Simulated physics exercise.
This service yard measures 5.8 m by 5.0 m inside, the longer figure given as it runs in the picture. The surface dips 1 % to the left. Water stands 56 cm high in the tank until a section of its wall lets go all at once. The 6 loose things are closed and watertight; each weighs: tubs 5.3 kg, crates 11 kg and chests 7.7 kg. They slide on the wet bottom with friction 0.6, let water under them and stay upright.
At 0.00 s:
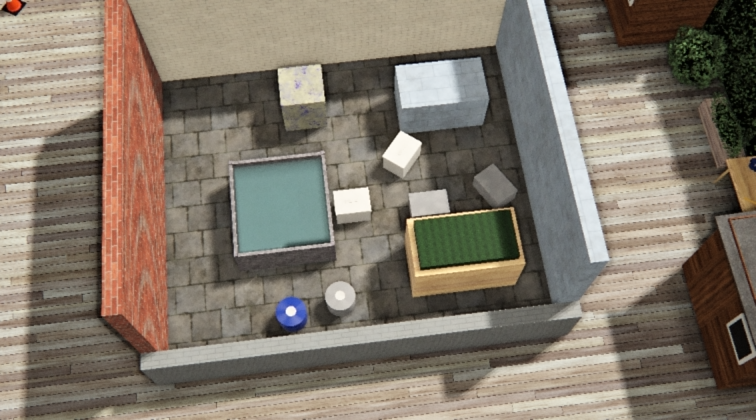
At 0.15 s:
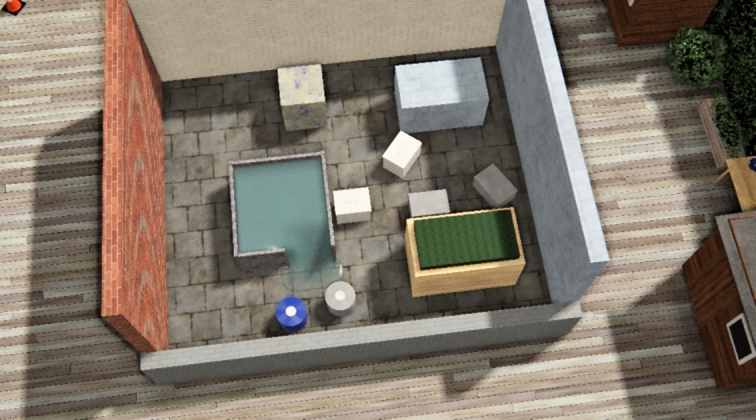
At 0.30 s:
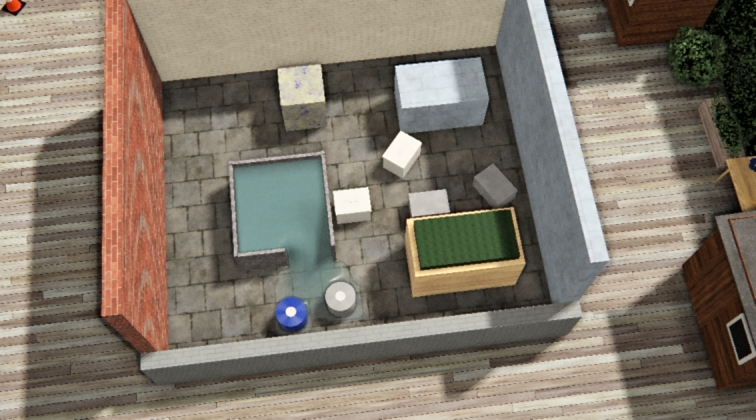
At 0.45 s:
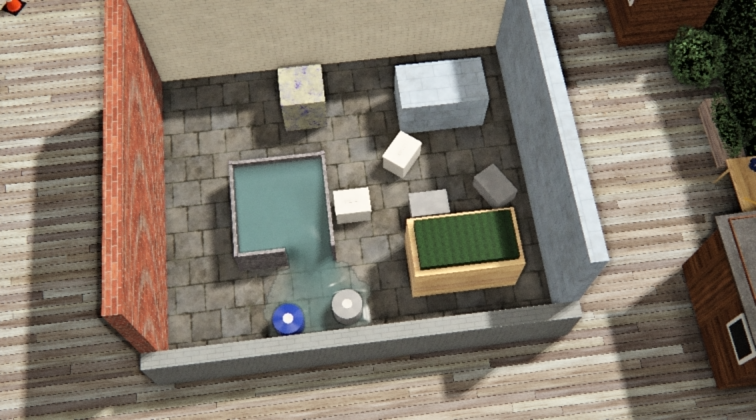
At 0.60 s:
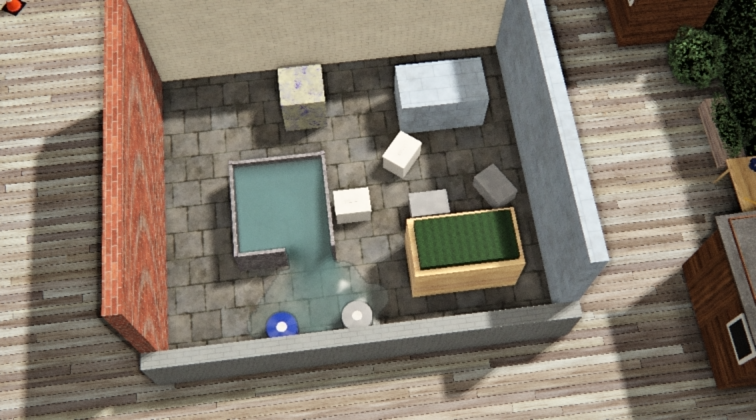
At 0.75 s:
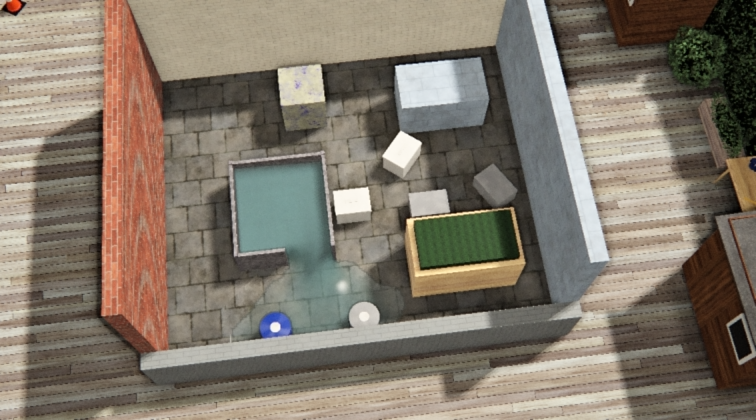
Water spills from a gap at the lower right corner of a square, grey-rimmed pool and spreads toward the near wall, where the blue tub slides slightly down and left and the pale grey one down and right. A still camera looks down into a walled, stone-paved yard. White and grey blocks, a speckled crate, a pale blue-grey chest and a green-topped wooden box stay put.
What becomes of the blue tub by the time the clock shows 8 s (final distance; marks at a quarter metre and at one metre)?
Blue tub gets carried off.
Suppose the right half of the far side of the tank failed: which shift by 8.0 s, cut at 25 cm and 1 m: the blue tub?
Then the blue tub holds its place.
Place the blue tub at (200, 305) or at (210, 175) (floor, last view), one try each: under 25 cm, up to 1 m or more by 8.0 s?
In that order: It gets carried off; it ends far away.
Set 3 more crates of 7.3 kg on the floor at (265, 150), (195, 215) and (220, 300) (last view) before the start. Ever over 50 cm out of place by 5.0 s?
In that order: Less, past it, past it.
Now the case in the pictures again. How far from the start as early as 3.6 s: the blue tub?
Roughly 250 cm by then.
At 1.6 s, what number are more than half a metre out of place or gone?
I count 2.
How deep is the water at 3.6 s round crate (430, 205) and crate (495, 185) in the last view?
About 0 and 3 cm.
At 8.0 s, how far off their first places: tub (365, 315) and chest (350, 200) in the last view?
In that order: 450 cm, 40 cm.
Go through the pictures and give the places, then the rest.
The blue tub at (291, 311), on the bottom; 2.1 m2 under water; 0 of 6 have shifted, in the first picture.
The blue tub at (291, 311) rests on the ground; water covers 2.5 m2; 0 of 6 have shifted, in the second picture.
The blue tub at (291, 312) rests on the ground; water covers 2.9 m2; 0 of 6 have shifted, in the third picture.
The blue tub at (288, 318) rests on the ground, 12 cm from its start; water covers 3.5 m2; 2 of 6 have shifted, in the fourth picture.
The blue tub at (282, 327), on the bottom, 27 cm from its start; 4.0 m2 under water; 2 of 6 have shifted, in the fifth picture.
The blue tub at (275, 327), afloat, 33 cm from its start; 4.6 m2 under water; 2 of 6 have shifted, in the sixth picture.
After 1.6 s the blue tub is near (201, 304), 1.4 m from its start, aground; 1 afloat.
After 3.6 s the blue tub is near (217, 169), 2.7 m from its start, aground; 1 afloat.
After 5.6 s the blue tub is near (227, 87), 4.1 m from its start, afloat; 1 afloat.
After 8.0 s the blue tub is near (278, 72), 4.2 m from its start, afloat; 2 afloat.
